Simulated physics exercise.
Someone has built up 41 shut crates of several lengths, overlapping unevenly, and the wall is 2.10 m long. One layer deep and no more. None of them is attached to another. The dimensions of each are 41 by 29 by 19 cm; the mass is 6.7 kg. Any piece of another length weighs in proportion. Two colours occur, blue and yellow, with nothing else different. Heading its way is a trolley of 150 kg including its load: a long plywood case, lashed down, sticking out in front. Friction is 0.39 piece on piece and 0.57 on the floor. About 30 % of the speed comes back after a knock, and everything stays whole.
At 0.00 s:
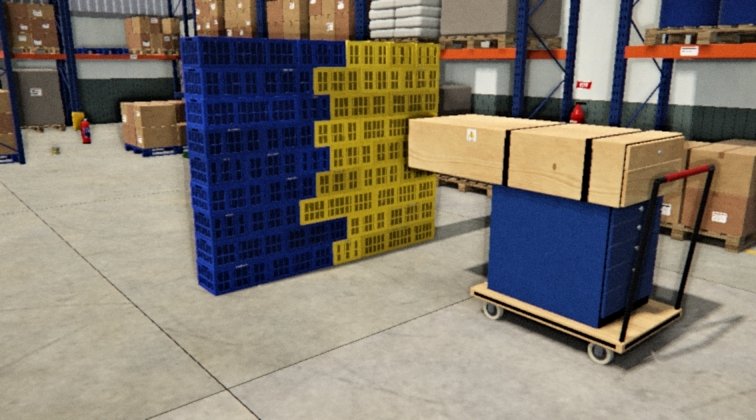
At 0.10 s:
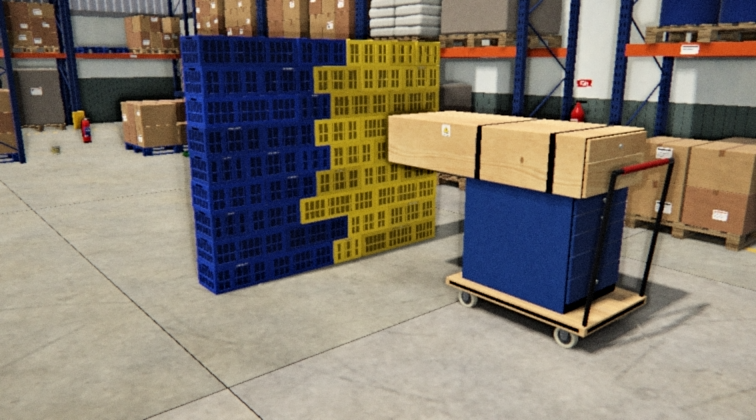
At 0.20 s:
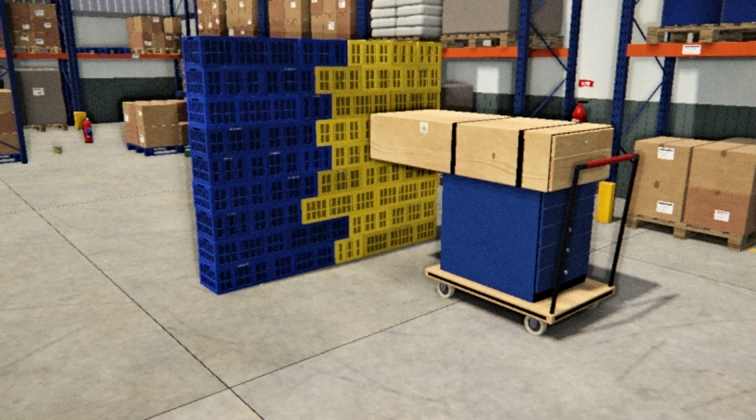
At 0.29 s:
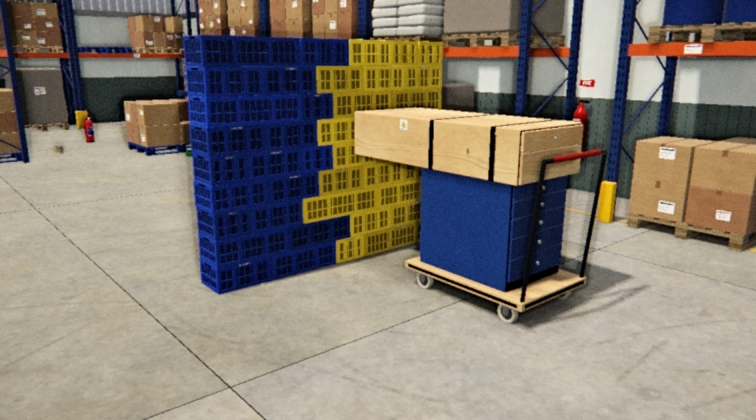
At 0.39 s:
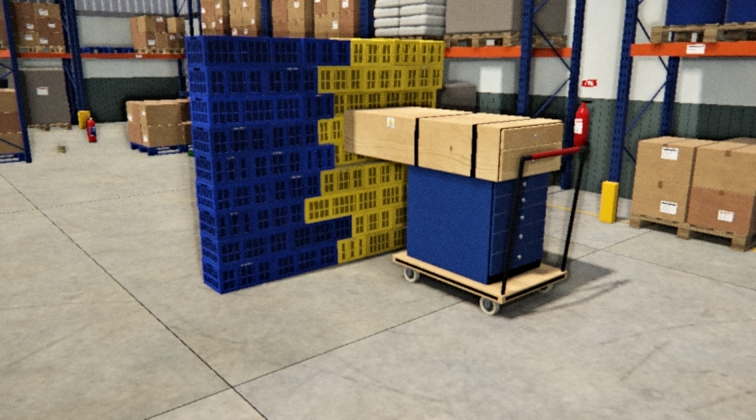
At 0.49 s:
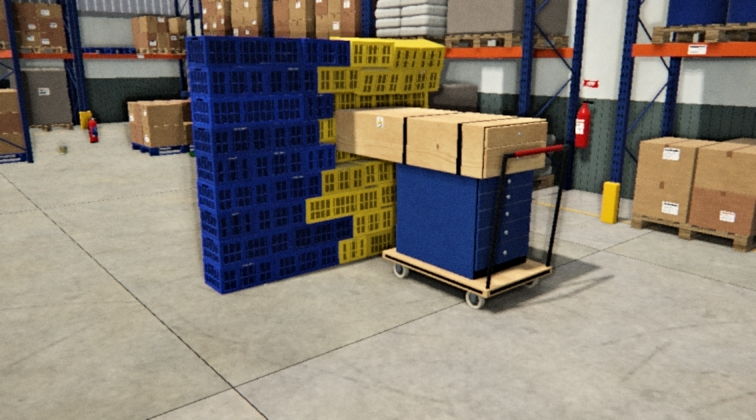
A wall of shut plastic crates, blue on the left and yellow on the right with a jagged join, stands on the concrete floor of a warehouse, seen from slightly above by a still camera. Behind it are racks and stacked cardboard boxes; to its right, a trolley carries a blue load and a long, strapped wooden case. The trolley rolls leftward and away, the case's front end pushes into the yellow side, and the upper yellow crates shift and lean.
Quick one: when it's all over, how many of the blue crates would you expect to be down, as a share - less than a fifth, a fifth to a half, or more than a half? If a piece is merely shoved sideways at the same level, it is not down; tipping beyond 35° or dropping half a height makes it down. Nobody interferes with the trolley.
I'd say less than a fifth.
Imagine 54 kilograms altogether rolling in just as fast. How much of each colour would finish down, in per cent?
You'd get blue at 0 and yellow at 0 per cent down.
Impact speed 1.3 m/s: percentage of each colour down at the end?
Result - blue: 20%; yellow: 80%.
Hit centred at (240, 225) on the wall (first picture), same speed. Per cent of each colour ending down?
You'd end up with blue at 70 and yellow at 0 percent down.
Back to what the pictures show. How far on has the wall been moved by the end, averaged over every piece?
About 45 cm.
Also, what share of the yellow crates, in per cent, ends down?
Taking the yellow group, 80 in a hundred end up down.
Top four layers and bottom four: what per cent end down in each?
70% and 20%.
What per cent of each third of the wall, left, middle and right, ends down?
0 / 50 / 90 %, left to right.
After 0.90 s, load 64 cm past the wall's line, still rolling; none of the 19 blue crates down (11 of 41 in all colours); top blue crate leaning 20°; top yellow crate on its side.
After 1.56 s, load 70 cm past the wall's line, still rolling; 2 of the 19 blue crates down (19 of 41 in all colours); top blue crate on its side; top yellow crate leaning 74°, 1.45 m lower.
At rest (3.6 s), load 69 cm past the wall's line, stopped; 2 of the 19 blue crates down (19 of 41 in all colours); top blue crate upside down; top yellow crate 1.51 m lower. That is 11 per cent. As the last picture would show them, middles, top blue crate near (211, 217), top yellow crate near (494, 217).
